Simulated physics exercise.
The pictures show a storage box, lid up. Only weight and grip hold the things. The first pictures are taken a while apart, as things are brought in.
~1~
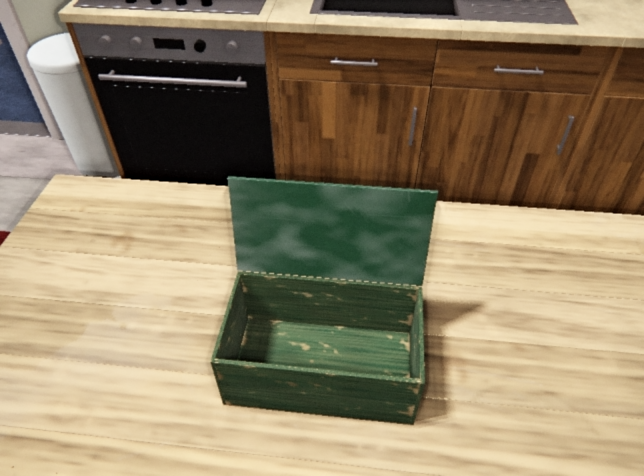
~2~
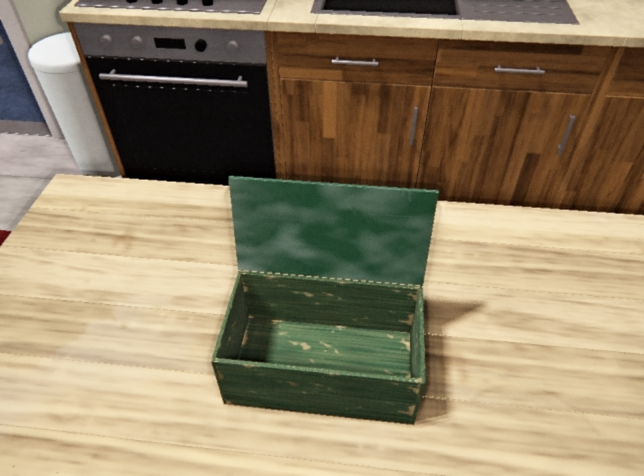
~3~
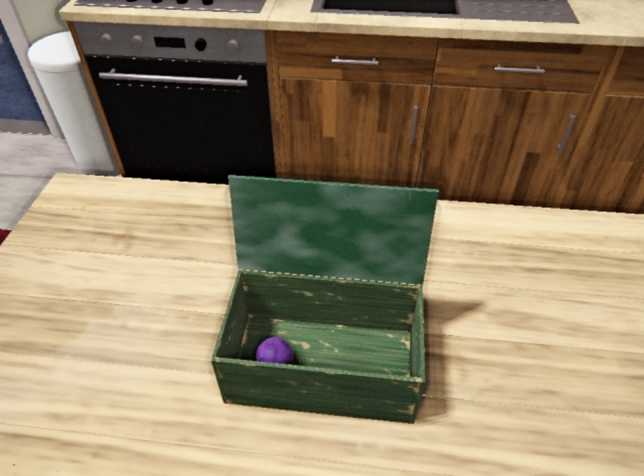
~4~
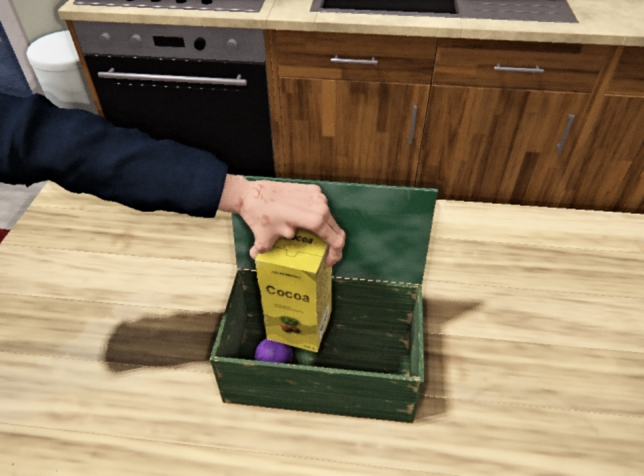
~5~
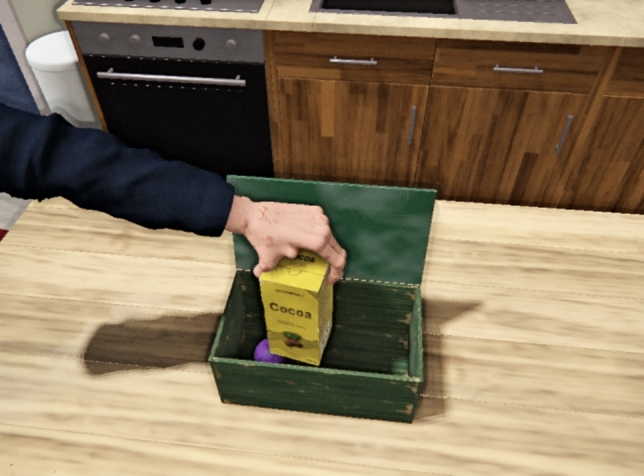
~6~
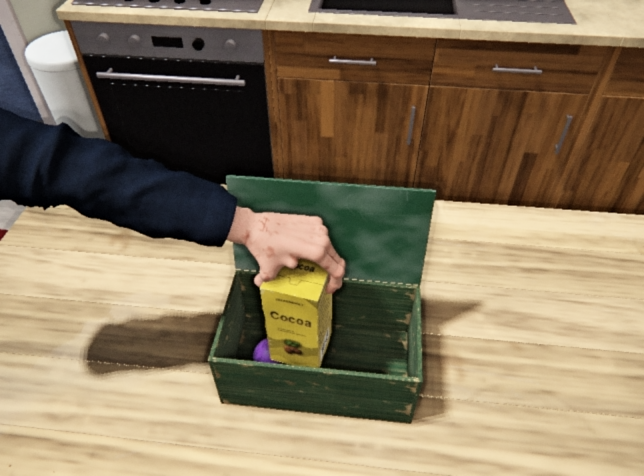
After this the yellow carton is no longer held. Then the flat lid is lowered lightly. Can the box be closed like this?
As it turns out, it shuts flat.
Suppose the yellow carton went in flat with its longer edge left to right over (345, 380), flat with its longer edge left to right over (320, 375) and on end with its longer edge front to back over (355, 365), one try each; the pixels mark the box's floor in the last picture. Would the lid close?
First, it closes; second, it is held up; third, it is held up.
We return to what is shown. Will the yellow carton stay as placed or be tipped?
The yellow carton tips.
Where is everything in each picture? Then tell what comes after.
In the first frame, the last thing is not in view yet.
In the second frame, the last thing is not in view yet.
In the third frame, the last thing is not in view yet.
The fourth frame shows on its way; yellow carton (297, 289).
The fifth frame shows on its way; yellow carton (300, 304).
The sixth frame shows in place under the hand; yellow carton (300, 313).
Then, 0.30 s on from there, yellow carton on its side near (316, 342); purple ball shifted about its own width.
Then, 1.20 s on from there, lid starting down; yellow carton on its side near (349, 361); purple ball shifted a little.
Then, 1.70 s on from there, lid 52° above the rim; yellow carton on its side near (349, 361); purple ball shifted a little.
Then, 2.20 s on from there, lid 12° above the rim; yellow carton on its side near (349, 361); purple ball shifted a little.
In the end, lid shut; toppled in the box, yellow carton; purple ball unmoved. At the end, from the last picture's camera, yellow carton near (349, 361).
